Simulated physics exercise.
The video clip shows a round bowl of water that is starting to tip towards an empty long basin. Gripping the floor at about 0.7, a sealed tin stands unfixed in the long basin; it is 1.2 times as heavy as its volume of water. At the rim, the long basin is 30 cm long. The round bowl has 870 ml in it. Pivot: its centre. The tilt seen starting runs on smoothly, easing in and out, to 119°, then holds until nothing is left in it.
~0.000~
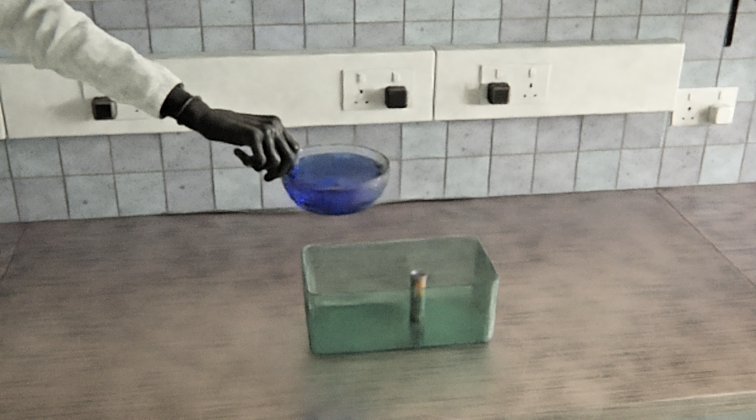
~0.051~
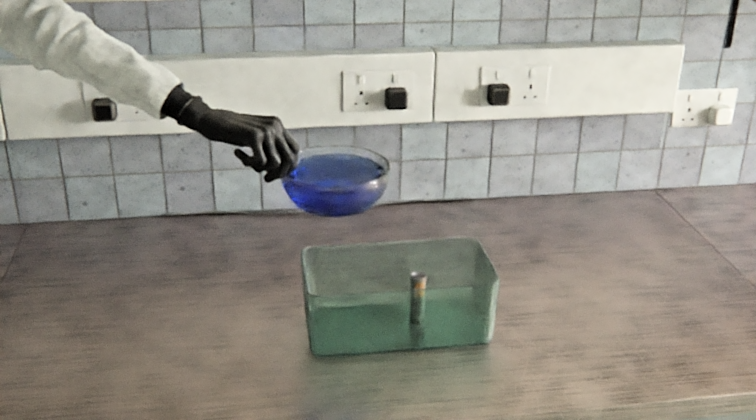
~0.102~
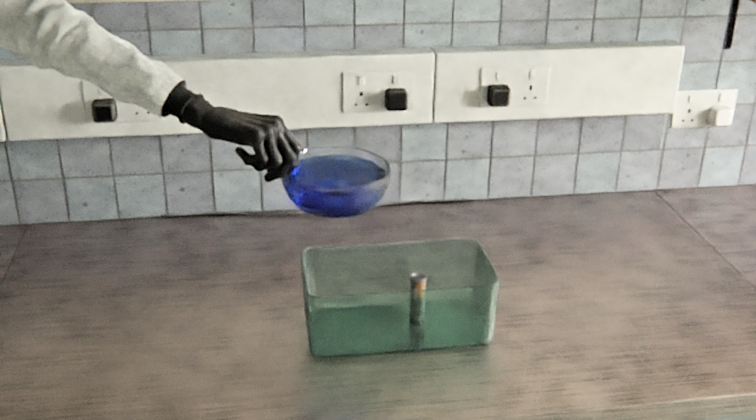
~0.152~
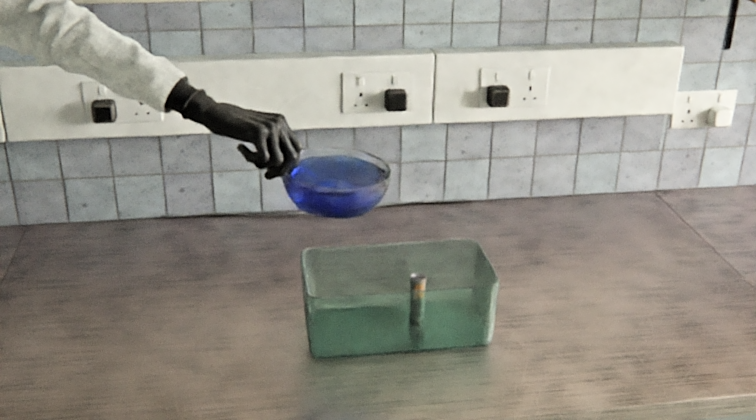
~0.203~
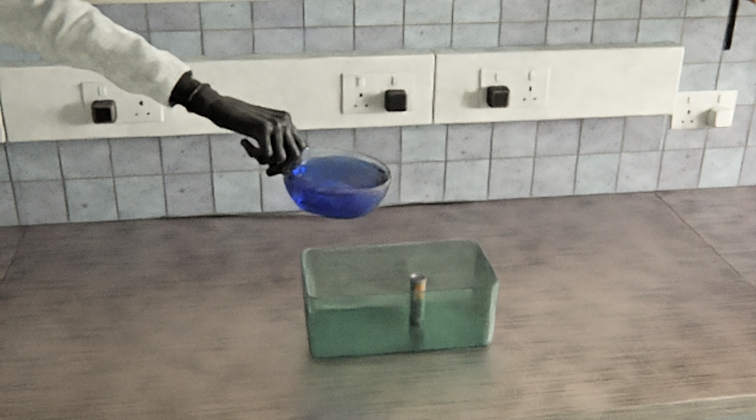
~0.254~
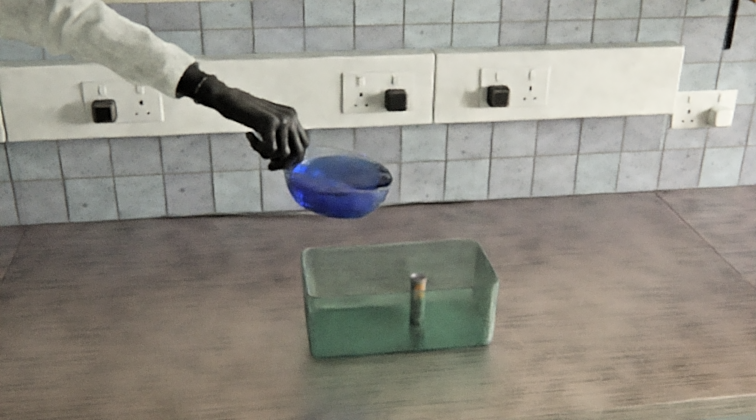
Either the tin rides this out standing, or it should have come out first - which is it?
Most likely it will not capsize.
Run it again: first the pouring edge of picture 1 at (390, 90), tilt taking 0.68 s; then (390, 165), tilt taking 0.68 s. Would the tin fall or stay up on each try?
Try 1: Tipped over; try 2: Tipped over.
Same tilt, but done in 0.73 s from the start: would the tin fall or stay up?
The tin tumbles.
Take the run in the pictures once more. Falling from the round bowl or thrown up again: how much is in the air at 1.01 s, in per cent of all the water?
I'd put it at about 2 per cent of the liquid.
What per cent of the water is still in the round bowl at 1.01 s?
0 %.
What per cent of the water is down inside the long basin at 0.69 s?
The basin holds roughly 34 in a hundred parts at that moment.
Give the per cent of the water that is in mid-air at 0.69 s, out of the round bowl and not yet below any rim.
It comes to roughly 38 per cent.
Then, 0.69 s in, the tilt is 73° and 27 per cent is still to pour; the tin stands where it began.
Then, 1.01 s in, the tilt is 111° and 0 per cent is still to pour; the tin stands where it began.
Then, 1.35 s in, the tilt is 119° and 0 per cent is still to pour; the tin stands where it began.
Then, 1.71 s in, the tilt is 119° and 0 per cent is still to pour; the tin stands where it began.
Finally, the tin stands where it began.
